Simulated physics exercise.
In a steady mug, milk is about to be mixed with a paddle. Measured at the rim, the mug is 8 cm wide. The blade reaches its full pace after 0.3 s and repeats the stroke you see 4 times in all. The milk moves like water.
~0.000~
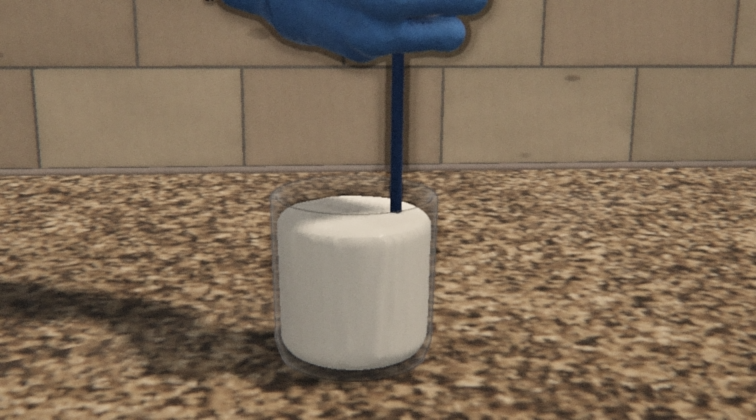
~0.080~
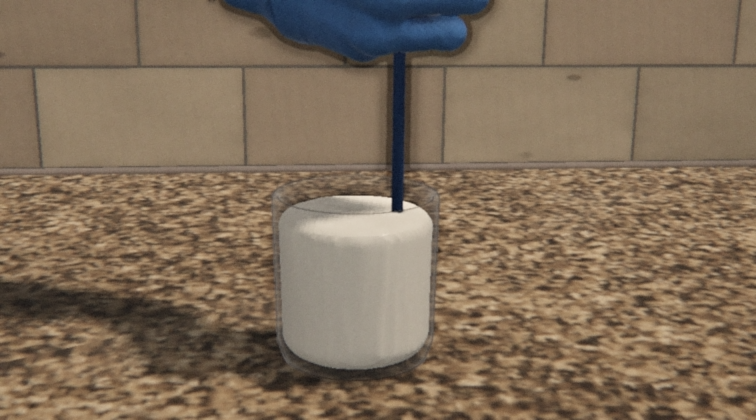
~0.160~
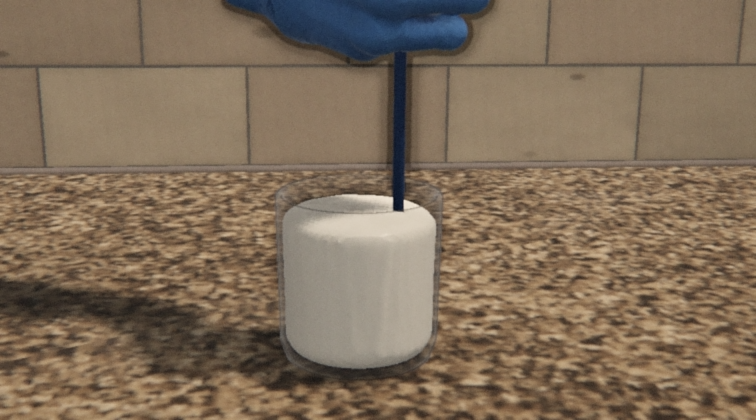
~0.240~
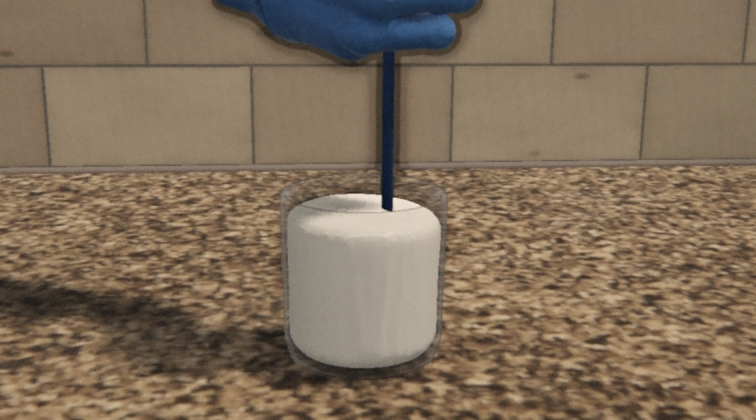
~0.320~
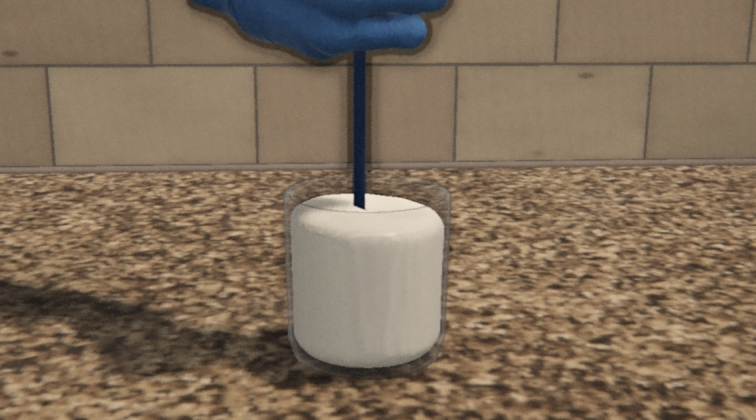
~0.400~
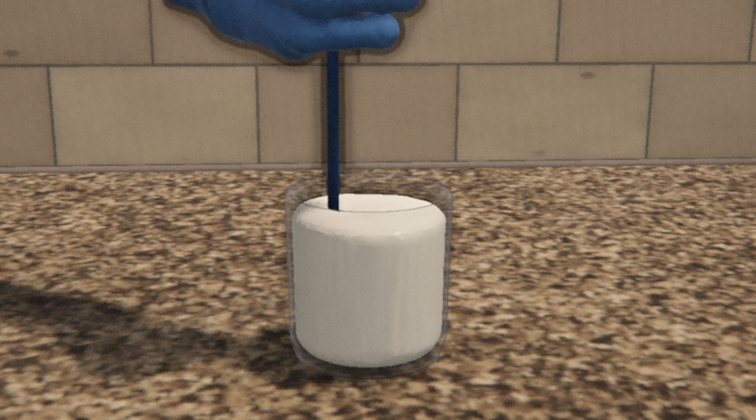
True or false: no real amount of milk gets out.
True.
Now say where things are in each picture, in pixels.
In the first frame, the stem is at (398, 90); the milk meets the walls at (278, 216) and (430, 215); the rim runs from (273, 200) to (434, 197).
In the second frame, the stem is at (399, 90); the milk meets the walls at (279, 216) and (431, 213).
In the third frame, the stem is at (400, 89); the milk meets the walls at (282, 216) and (435, 214).
In the fourth frame, the stem is at (388, 88); the milk meets the walls at (286, 214) and (439, 216).
In the fifth frame, the stem is at (360, 88); the milk meets the walls at (291, 211) and (443, 214).
In the sixth frame, the stem is at (333, 88); the milk meets the walls at (294, 210) and (446, 210).
By 1.00 s 0 ml is over the rim.
By 1.60 s 0 ml is over the rim.
By 2.20 s 0 ml is over the rim.
By 2.80 s 0 ml is over the rim.
At rest 0 ml is over the rim.
